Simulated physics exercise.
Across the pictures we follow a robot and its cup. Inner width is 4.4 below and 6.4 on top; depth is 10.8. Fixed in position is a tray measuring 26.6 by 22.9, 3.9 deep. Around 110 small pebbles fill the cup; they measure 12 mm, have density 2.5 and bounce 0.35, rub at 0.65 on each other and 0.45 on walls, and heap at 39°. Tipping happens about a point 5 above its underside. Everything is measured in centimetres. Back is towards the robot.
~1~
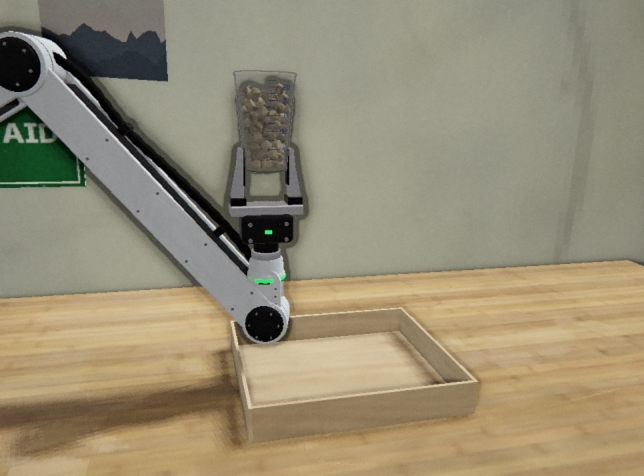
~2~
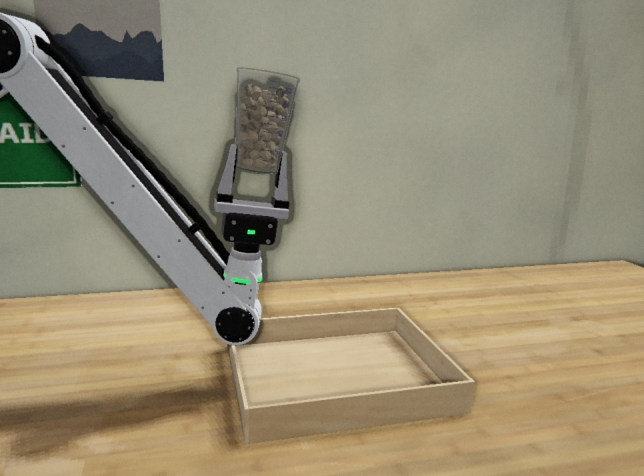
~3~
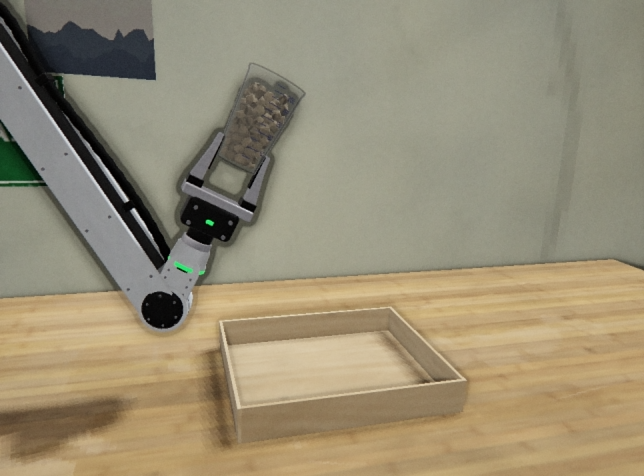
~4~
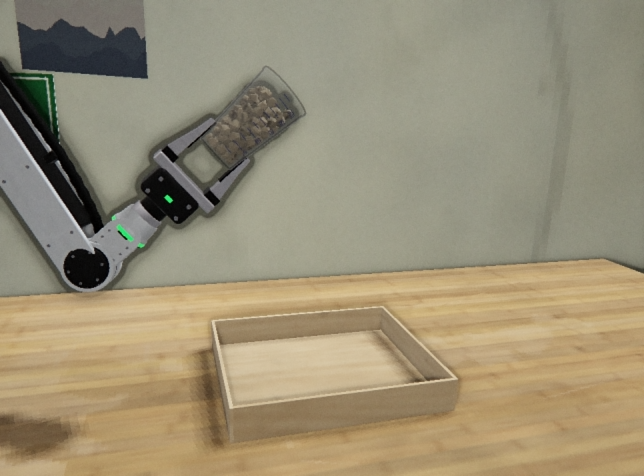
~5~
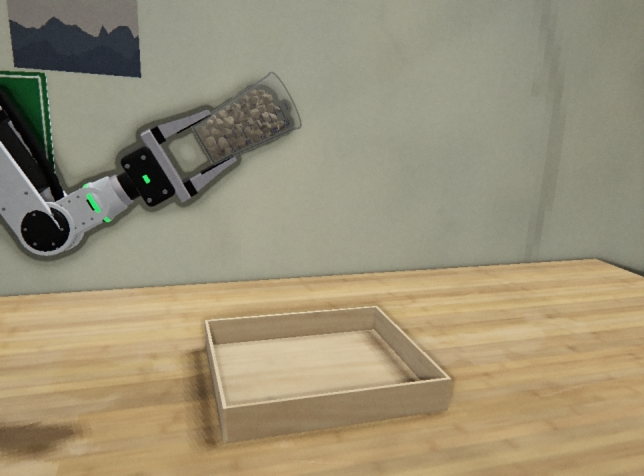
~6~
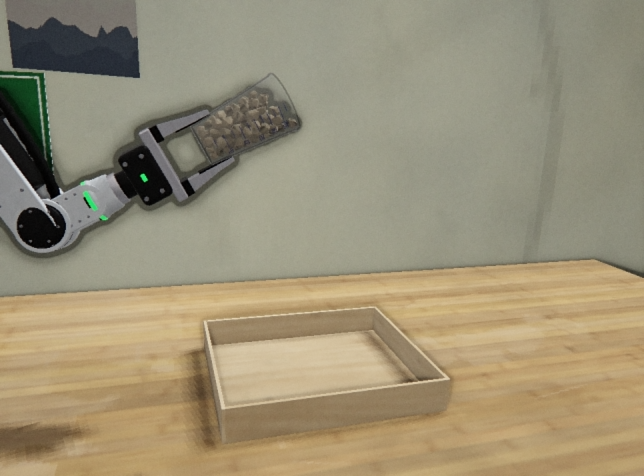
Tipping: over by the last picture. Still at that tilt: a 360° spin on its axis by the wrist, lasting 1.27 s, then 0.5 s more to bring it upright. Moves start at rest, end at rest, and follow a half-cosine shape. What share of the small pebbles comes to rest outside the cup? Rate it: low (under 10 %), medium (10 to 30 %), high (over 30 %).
Rating: Low.
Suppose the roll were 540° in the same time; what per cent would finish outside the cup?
Then about 0 percent.
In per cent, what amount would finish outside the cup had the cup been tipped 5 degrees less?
It would come to roughly 0 percent.
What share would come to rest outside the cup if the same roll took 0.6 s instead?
In that case around 0 percent.
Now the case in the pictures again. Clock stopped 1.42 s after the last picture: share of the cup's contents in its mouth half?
It comes to around 50 per cent, more or less.
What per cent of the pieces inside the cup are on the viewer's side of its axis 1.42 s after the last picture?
Roughly 45 in every hundred.
Then, 0.71 s on, tipped 62°, highest piece 37 above the table; 109 in the cup.
Then, 1.42 s on, tipped 50°, highest piece 37 above the table; 109 in the cup.
Then, 1.97 s on, upright, highest piece 38 above the table; 108 in the cup, 1 in the tray.
Then, 2.67 s on, upright, highest piece 38 above the table; 108 in the cup, 1 in the tray.
In the end, 108 in the cup, 1 in the tray. That is 1 % outside the cup.
